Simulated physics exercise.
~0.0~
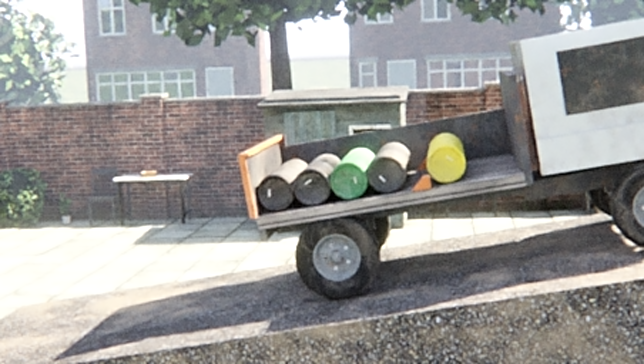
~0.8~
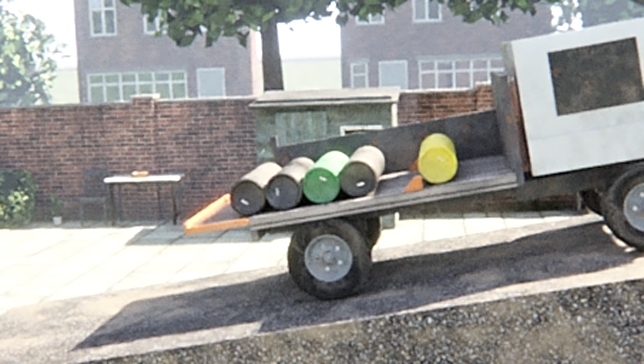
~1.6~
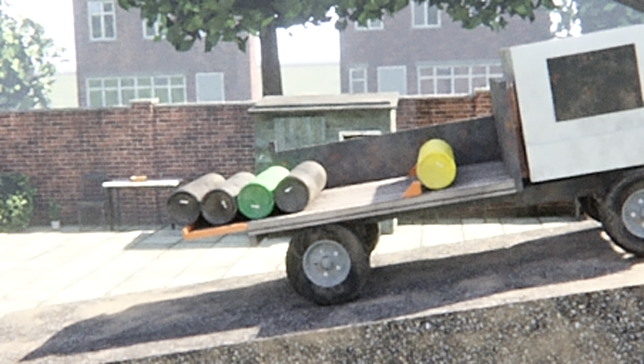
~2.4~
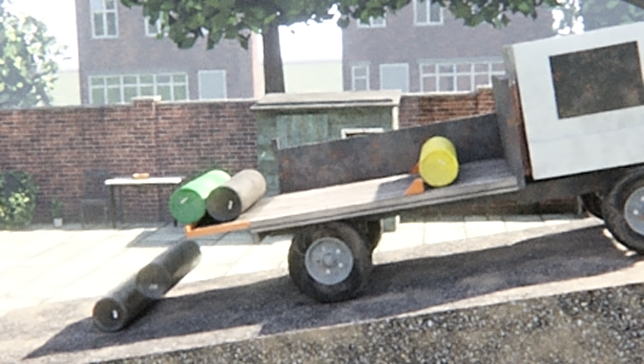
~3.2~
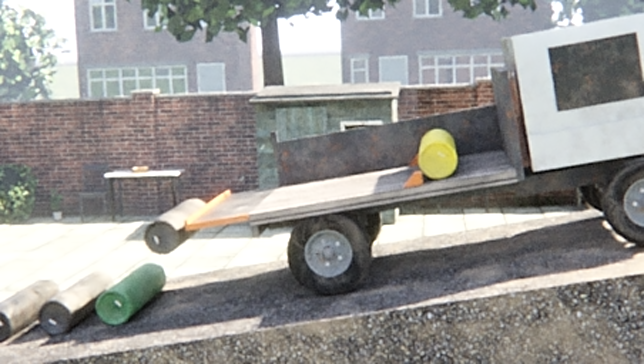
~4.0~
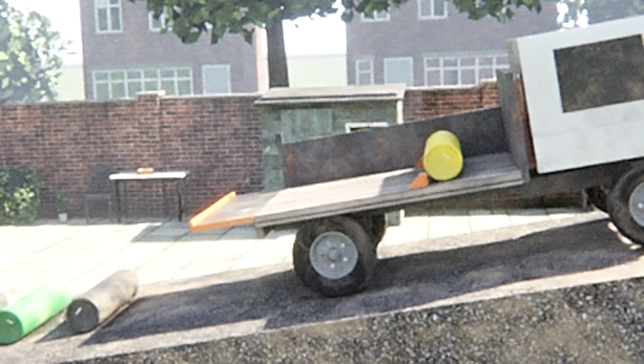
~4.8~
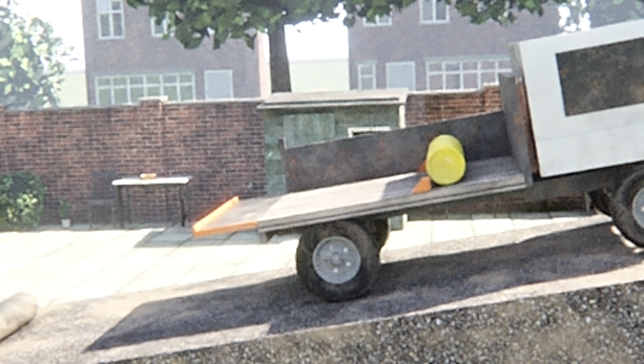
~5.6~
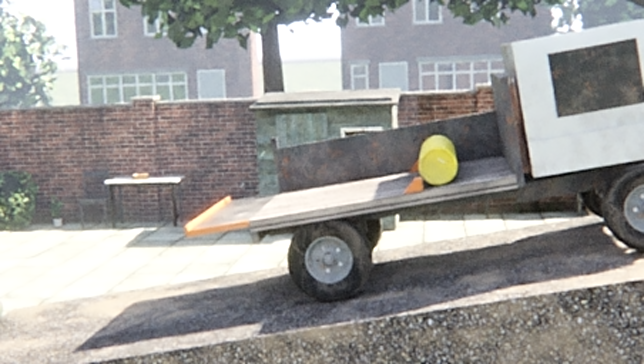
Four cylinders roll left off the lowered tailgate and out of view; the yellow one stays.
